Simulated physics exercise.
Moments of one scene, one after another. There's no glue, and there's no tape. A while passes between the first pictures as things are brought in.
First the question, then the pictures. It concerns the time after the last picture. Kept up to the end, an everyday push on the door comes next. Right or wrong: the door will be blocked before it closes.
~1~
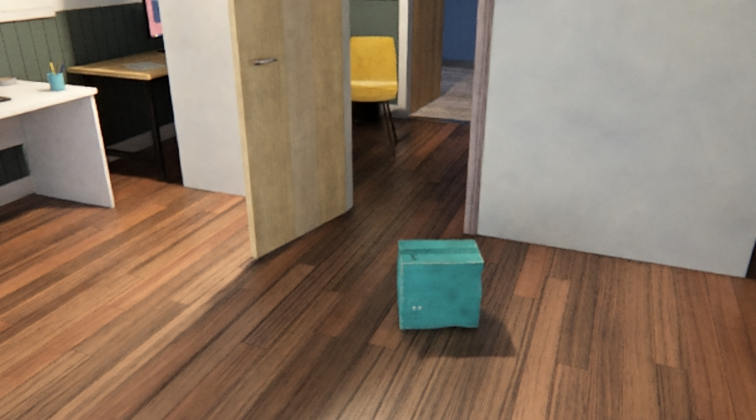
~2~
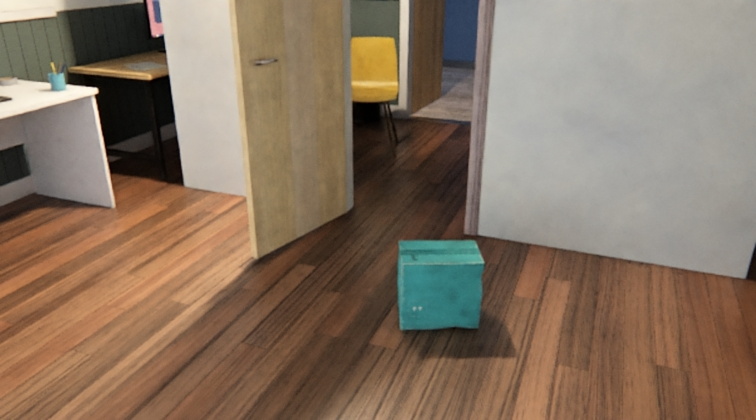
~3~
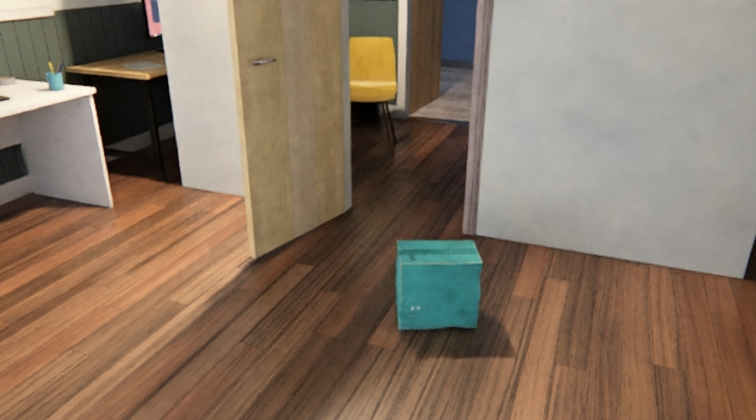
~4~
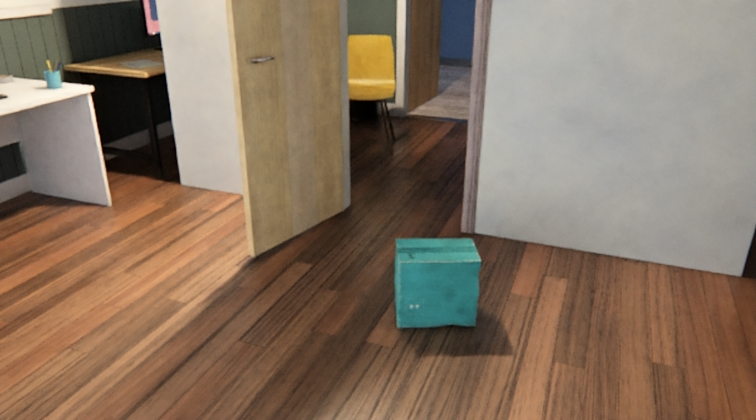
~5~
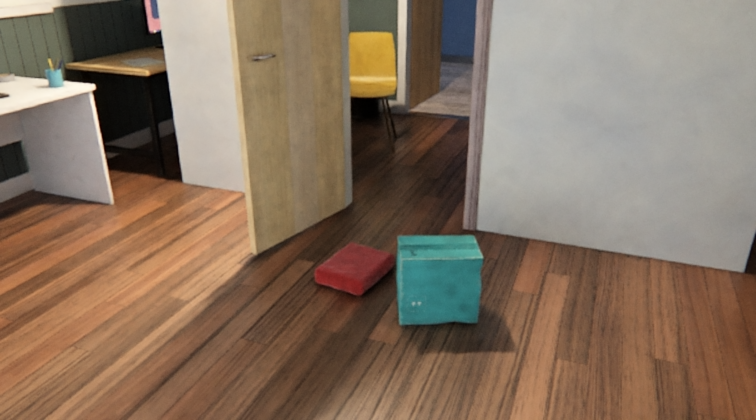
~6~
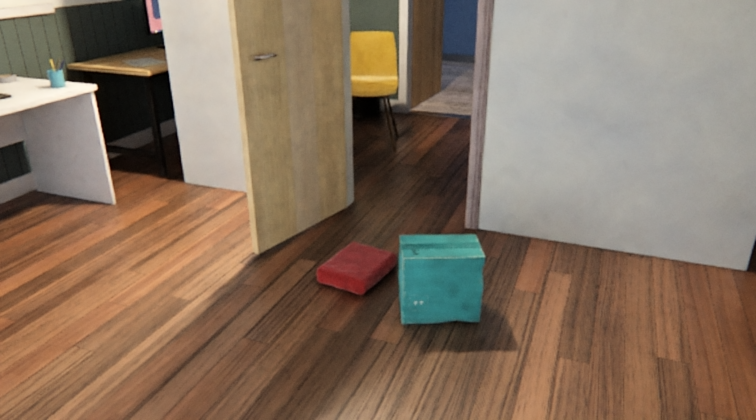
Wrong.
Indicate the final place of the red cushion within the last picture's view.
Around (400, 272).
Then, 0.80 s past the last view, door 75° open.
Then, 1.20 s past the last view, door 54° open; red cushion displaced a little near (393, 272).
Then, 1.70 s past the last view, door 27° open; red cushion displaced about its own width near (400, 272).
Finally, door 0° open; moved from the start, red cushion; turquoise box still in place. Final places as the last picture's camera would see them, red cushion near (400, 272).
